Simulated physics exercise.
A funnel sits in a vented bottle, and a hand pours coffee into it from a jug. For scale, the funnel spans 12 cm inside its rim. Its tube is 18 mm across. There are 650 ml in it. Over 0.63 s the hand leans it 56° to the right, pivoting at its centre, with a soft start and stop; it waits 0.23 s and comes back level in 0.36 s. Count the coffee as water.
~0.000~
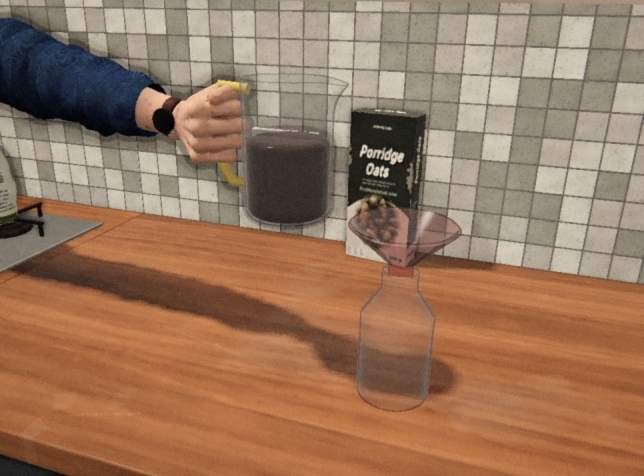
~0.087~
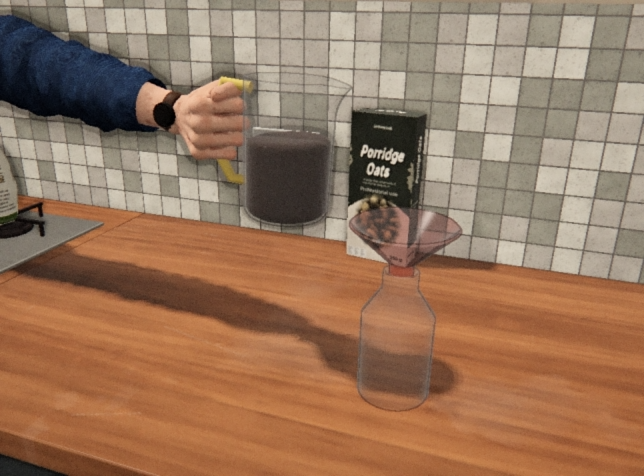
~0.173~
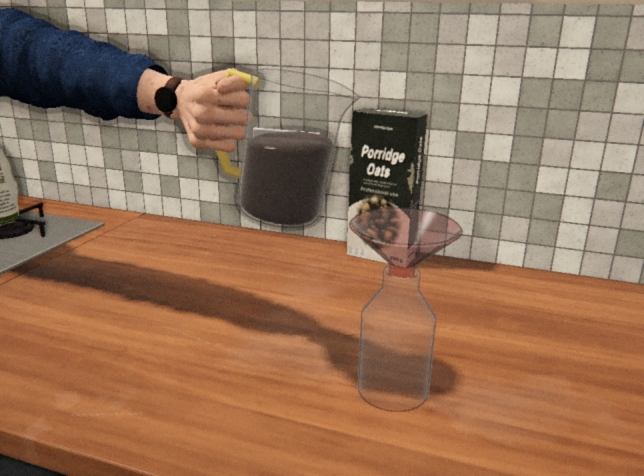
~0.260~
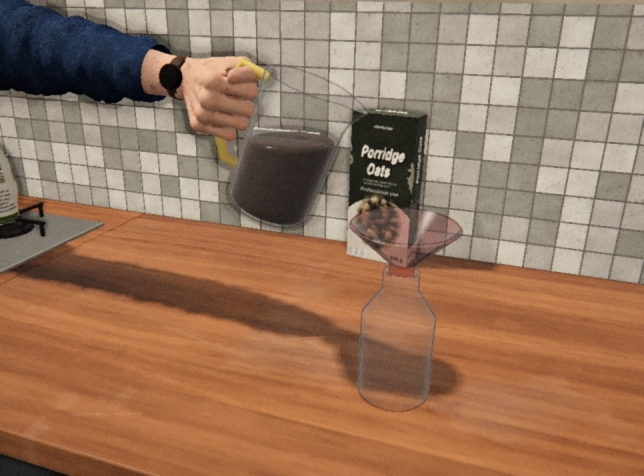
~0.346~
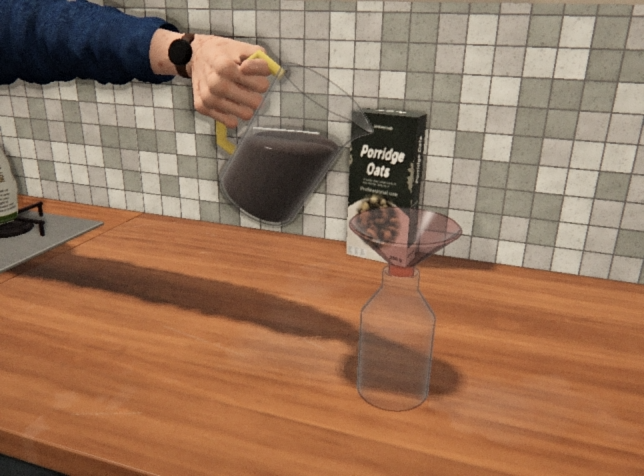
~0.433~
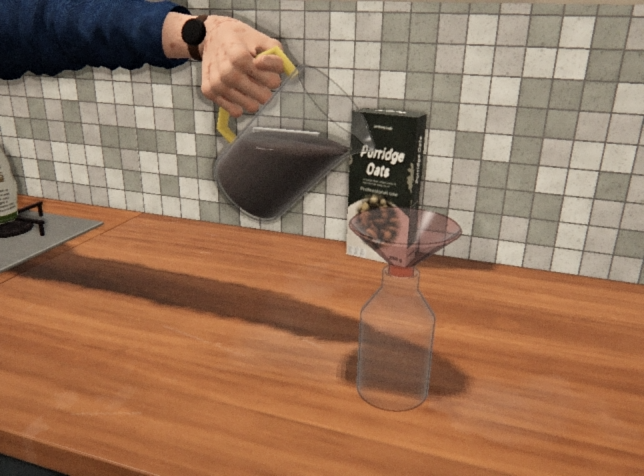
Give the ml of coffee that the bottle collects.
About 40 ml.
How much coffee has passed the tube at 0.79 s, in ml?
Close to 0 ml.
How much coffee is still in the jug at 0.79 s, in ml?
About 620 ml.
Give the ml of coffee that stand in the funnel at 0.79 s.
About 10 ml.
By 0.64 s the tilt is 56° and 0 ml has passed the tube, 0 ml is in the funnel, 640 ml in the jug and 0 ml has missed.
By 0.79 s the tilt is 56° and 5 ml has passed the tube, 10 ml is in the funnel, 625 ml in the jug and 0 ml has missed.
By 0.94 s the tilt is 49° and 15 ml has passed the tube, 15 ml is in the funnel, 605 ml in the jug and 0 ml has missed.
By 1.11 s the tilt is 12° and 25 ml has passed the tube, 15 ml is in the funnel, 605 ml in the jug and 0 ml has missed.
At rest 40 ml has passed the tube, 0 ml is in the funnel, 605 ml in the jug and 5 ml has missed.
